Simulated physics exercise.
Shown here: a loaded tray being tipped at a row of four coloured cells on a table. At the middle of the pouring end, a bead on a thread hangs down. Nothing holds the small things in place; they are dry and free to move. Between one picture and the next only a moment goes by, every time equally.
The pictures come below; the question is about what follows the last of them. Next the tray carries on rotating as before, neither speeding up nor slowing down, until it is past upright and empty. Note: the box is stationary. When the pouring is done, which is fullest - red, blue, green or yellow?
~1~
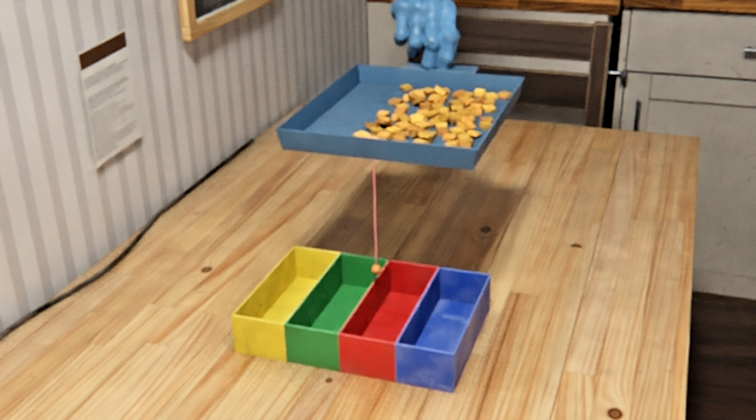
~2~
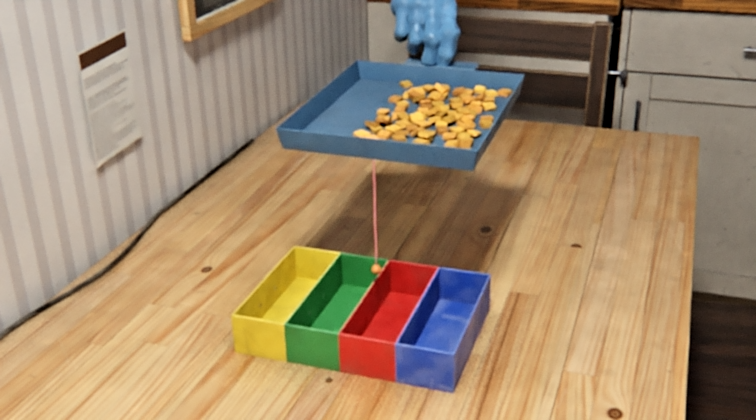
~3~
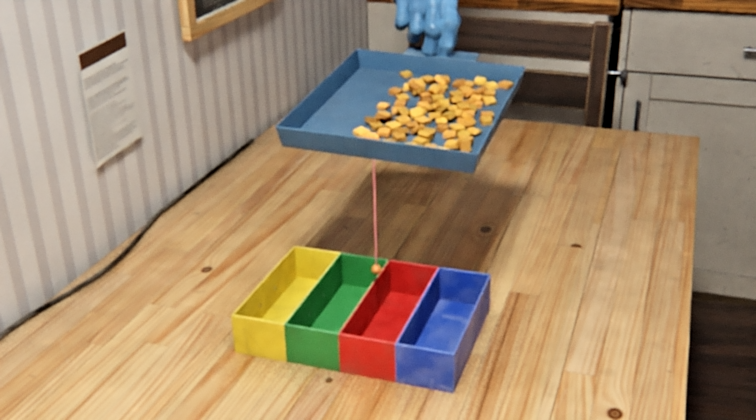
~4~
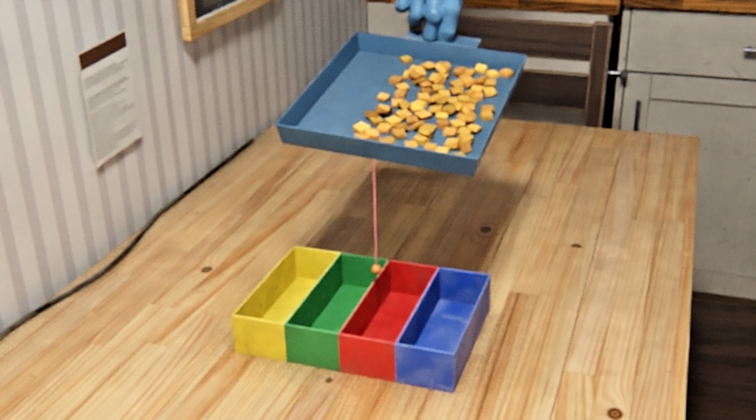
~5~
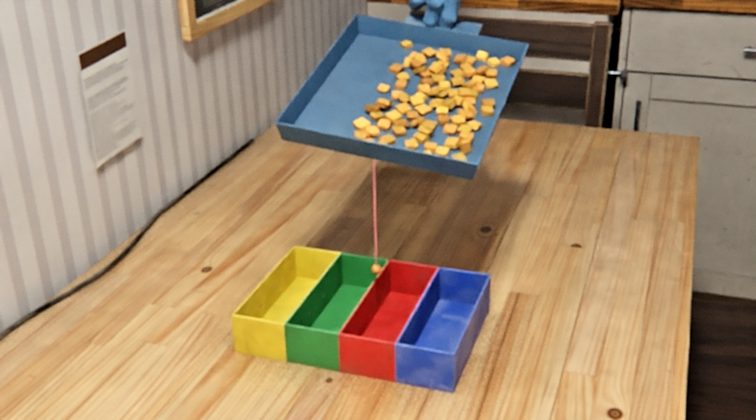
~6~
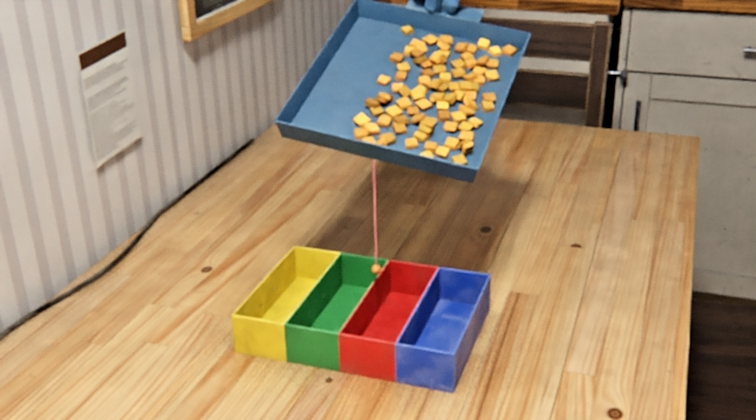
Fullest: The blue cell.
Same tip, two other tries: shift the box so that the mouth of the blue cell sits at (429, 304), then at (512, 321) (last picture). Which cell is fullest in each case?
Try one: The blue one; try two: The red cell.
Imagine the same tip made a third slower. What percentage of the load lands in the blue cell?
Close to 70 per cent.
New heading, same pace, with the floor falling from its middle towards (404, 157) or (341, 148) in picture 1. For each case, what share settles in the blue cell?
60 % and 0 %.
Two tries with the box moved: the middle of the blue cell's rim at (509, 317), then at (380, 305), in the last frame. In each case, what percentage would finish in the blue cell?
About 10 per cent, then about 0 per cent.
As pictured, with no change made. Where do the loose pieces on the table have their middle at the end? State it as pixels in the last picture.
I'd mark it at about (538, 355).
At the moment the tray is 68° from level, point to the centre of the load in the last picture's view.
In the last view the centre sits at roughly (444, 125).
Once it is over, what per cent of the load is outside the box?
Estimate: Around 20 percent.
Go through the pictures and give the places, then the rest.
In the first picture, corners of the pouring end at (282, 128) and (473, 147), level; middle of the load at (435, 120), cereal squares; bead on its thread at (376, 270); yellow cell at (259, 334); green cell at (312, 344); red cell at (367, 354); blue cell at (425, 364).
In the second picture, corners of the pouring end at (282, 127) and (474, 148), level; middle of the load at (436, 119).
In the third picture, corners of the pouring end at (282, 125) and (474, 151), tipped barely, lowest at the right corner; middle of the load at (436, 115).
In the fourth picture, corners of the pouring end at (281, 123) and (474, 156), tipped a little, lowest at the right corner; middle of the load at (437, 109).
In the fifth picture, corners of the pouring end at (281, 121) and (474, 161), tipped clearly, lowest at the right corner; middle of the load at (437, 103).
In the sixth picture, corners of the pouring end at (281, 119) and (474, 165), tipped clearly, lowest at the right corner; middle of the load at (438, 97); yellow cell at (259, 334); green cell at (312, 344); red cell at (367, 354); blue cell at (425, 364).
Soon after the last picture, tray tipped steeply; all on the tray.
A little later, tray tipped past a quarter turn; about a third on the tray; about a quarter in the blue cell; a stray few in the red cell; about a third falling or outside the box.
Later still, tray tipped past a quarter turn; about two thirds in the blue cell; a small part in the red cell; about a quarter falling or outside the box.
At rest, tray tipped past a quarter turn; about two thirds in the blue cell; a small part in the red cell; none in the green cell; none in the yellow cell; about a quarter outside the box.
